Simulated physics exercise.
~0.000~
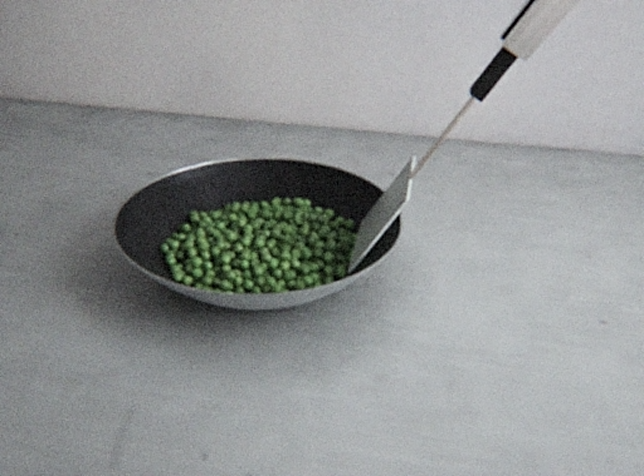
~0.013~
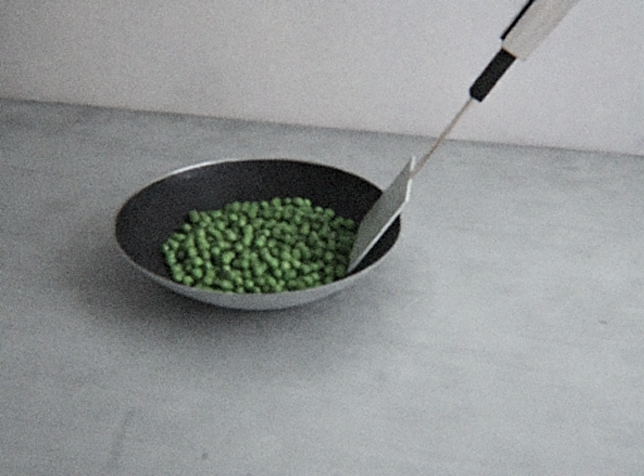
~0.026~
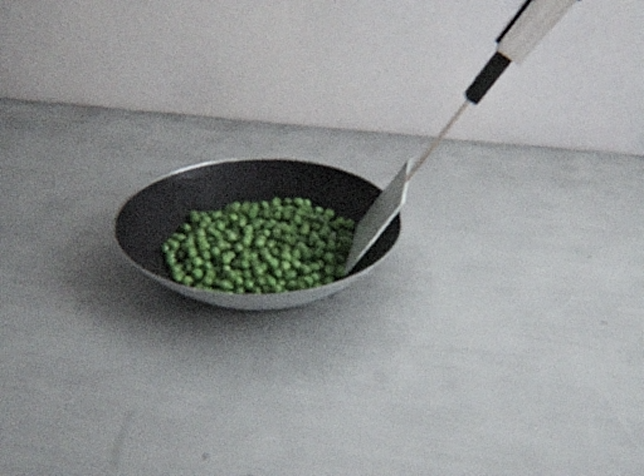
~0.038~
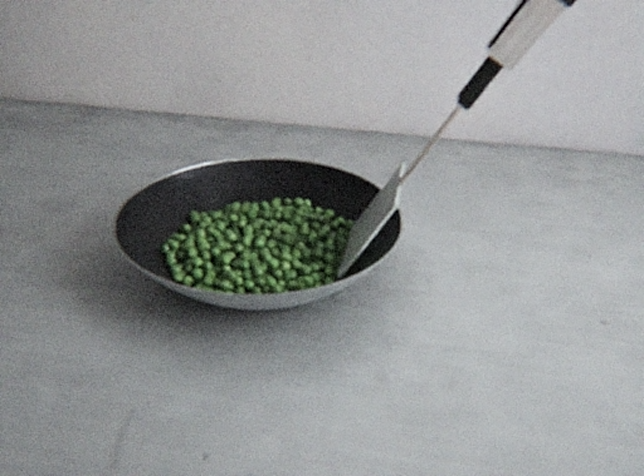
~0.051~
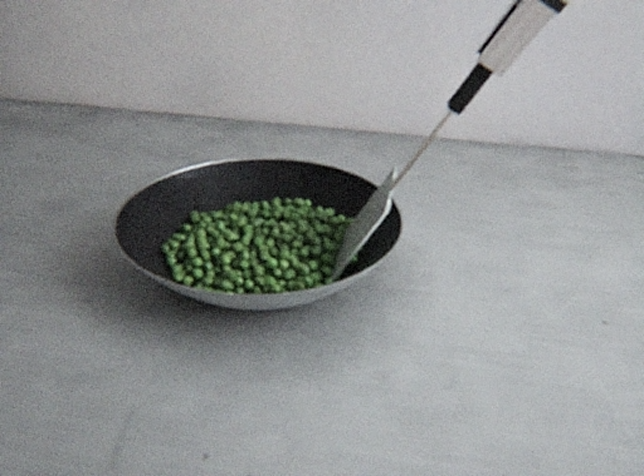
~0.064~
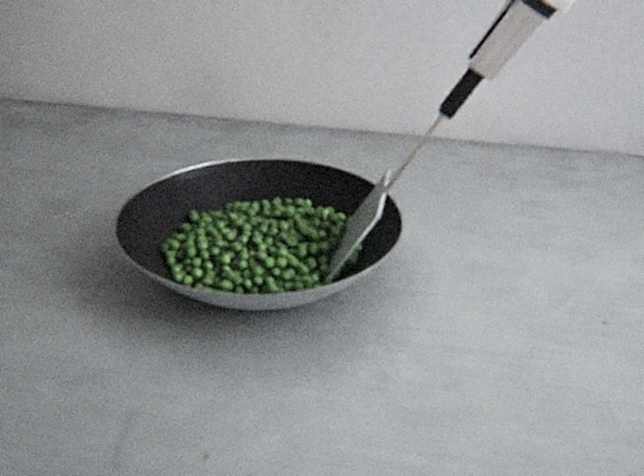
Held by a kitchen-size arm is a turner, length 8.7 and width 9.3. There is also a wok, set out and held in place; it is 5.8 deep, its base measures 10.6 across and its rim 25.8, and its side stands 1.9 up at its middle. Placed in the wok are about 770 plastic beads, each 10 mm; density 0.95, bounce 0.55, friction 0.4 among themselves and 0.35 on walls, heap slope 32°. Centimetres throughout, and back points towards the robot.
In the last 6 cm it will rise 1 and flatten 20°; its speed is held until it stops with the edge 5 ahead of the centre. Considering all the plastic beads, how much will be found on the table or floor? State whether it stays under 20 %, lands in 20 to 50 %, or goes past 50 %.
It stays under 20 %.
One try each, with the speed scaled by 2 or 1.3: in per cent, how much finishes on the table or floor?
10 and 0 %.
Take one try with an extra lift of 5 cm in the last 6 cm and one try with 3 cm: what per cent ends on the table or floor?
First try around 0 percent, second try around 0 percent.
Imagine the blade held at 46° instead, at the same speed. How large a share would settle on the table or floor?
Some 0 in a hundred.
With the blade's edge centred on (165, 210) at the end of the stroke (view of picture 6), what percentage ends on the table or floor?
Roughly 35 per cent, I'd say.
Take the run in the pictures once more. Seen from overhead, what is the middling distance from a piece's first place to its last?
Some 5 cm.
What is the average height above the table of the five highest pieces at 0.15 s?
Around 5 cm above the table.
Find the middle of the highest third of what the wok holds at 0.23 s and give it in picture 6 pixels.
It is centred at about (202, 220).
By 0.15 s, sloping 60°, highest piece 6 above the table; 769 in the wok.
By 0.23 s, sloping 51°, highest piece 9 above the table; 769 in the wok.
By 0.47 s, sloping 40°, highest piece 7 above the table; 764 in the wok, 3 on the table or floor, 2 on the blade or in flight.
By 1.52 s, sloping 40°, highest piece 7 above the table; 764 in the wok, 5 on the table or floor.
Final count, 764 in the wok, 5 on the table or floor. That is 1 % on the table or floor.
